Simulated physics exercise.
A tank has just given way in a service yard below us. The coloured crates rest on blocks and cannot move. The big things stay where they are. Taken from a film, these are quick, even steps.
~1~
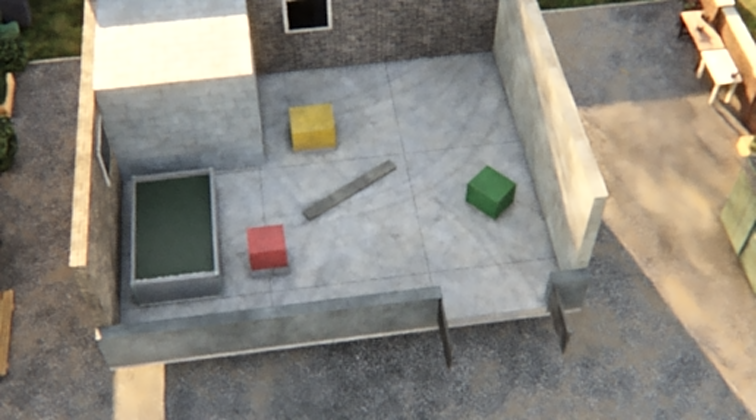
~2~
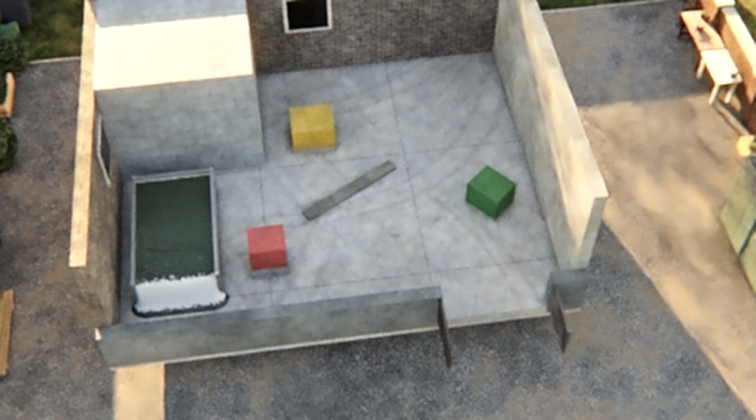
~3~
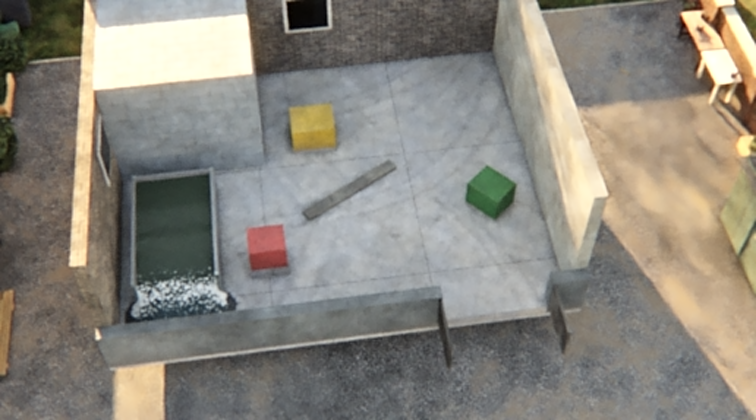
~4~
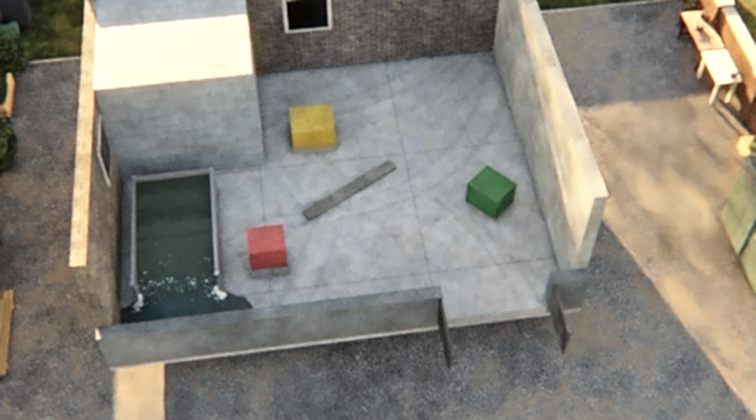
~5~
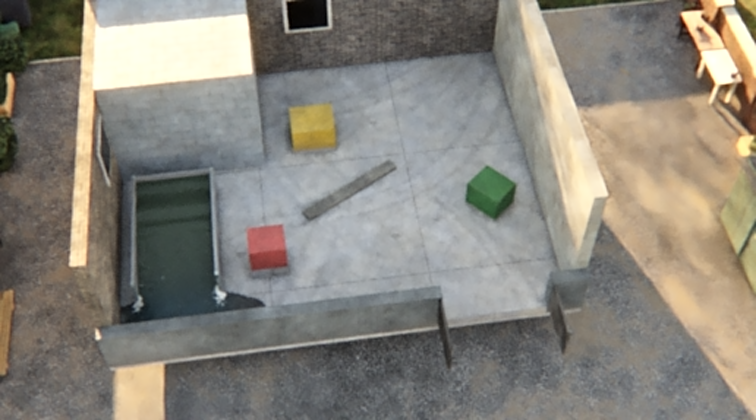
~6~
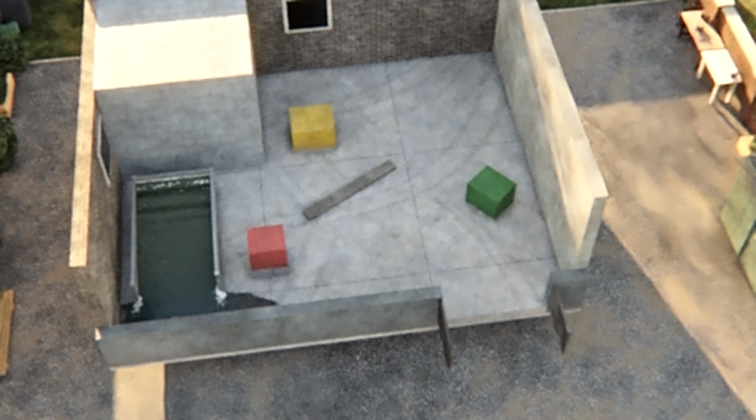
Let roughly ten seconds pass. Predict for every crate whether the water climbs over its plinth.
My prediction: The green crate ends up with water on it; the red crate ends up clear of the water; the yellow crate ends up clear of the water.
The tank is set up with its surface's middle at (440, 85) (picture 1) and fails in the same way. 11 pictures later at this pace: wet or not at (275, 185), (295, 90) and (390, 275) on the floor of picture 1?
The first spot is not reached, the second not reached, and the third inundated.
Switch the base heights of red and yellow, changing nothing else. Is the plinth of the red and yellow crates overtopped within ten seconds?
First the red, which goes under; then the yellow, which stays clear.
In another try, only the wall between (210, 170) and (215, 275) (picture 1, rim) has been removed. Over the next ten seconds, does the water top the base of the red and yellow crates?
I expect red goes wet while yellow goes wet.
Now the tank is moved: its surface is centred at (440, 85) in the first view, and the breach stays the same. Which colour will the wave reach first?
My pick is the green-painted one.
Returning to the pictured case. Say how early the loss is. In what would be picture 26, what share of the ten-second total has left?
Around 0 percent.
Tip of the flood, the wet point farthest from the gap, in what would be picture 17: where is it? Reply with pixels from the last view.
Estimated pixel: (447, 307).
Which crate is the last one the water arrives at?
Pick: The one in yellow.
A moment on, water covers 10 % of the floor; the green crate not reached, the red crate not reached, the yellow crate not reached.
Next, water covers 20 % of the floor; the green crate not reached, the red crate water round its plinth, the yellow crate not reached.
Then, water covers 45 % of the floor; the green crate water round its plinth, the red crate water round its plinth, the yellow crate not reached.
Later, water covers 65 % of the floor; the green crate water round its plinth, the red crate water round its plinth, the yellow crate water round its plinth.
In the end, water covers 80 % of the floor; the green crate was topped, the red crate stayed above the water, the yellow crate stayed above the water.
